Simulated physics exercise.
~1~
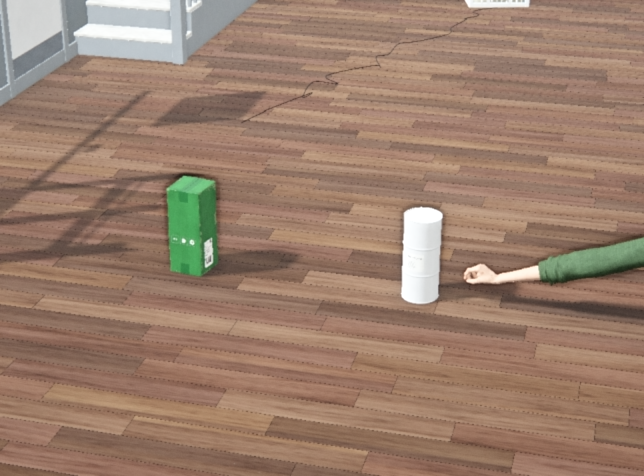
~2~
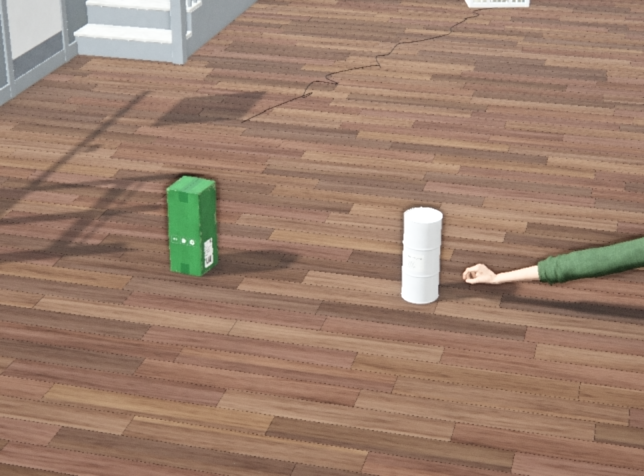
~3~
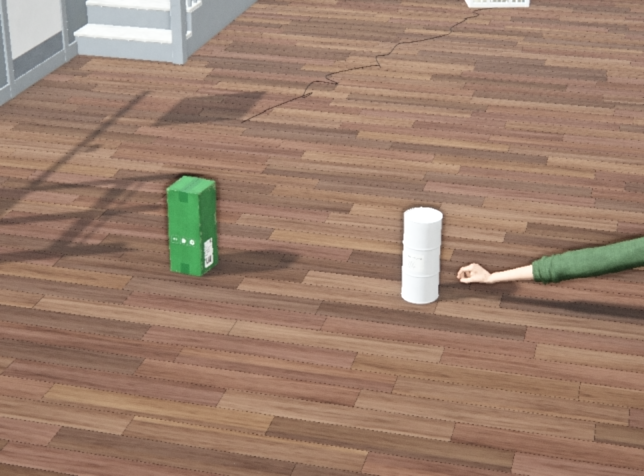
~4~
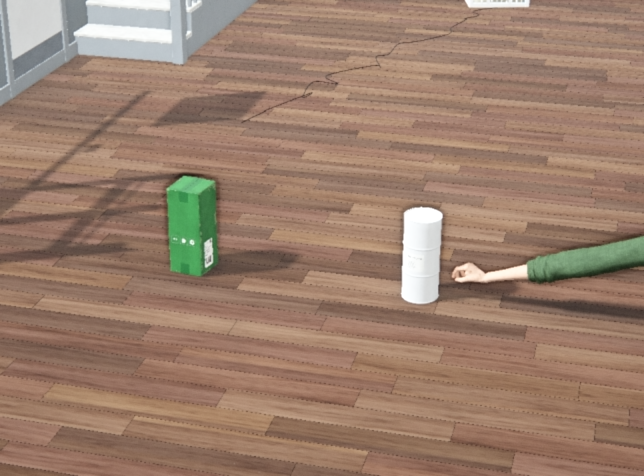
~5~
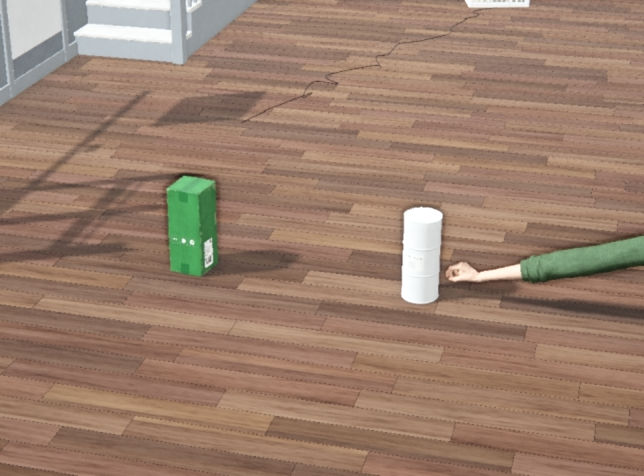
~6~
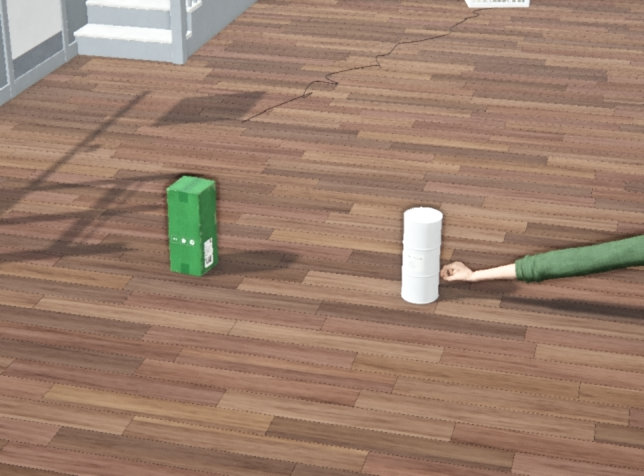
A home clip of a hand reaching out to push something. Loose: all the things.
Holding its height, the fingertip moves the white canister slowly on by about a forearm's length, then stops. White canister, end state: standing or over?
Vertical.
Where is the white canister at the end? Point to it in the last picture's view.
Near (354, 248).
Then, 0.50 s later than the last frame, white canister moved about its own width near (398, 253).
Then, 1.00 s later than the last frame, white canister moved about its own width near (372, 250).
When it is over, moved from the start, white canister. End places, in pixels of the last picture, white canister near (354, 248).
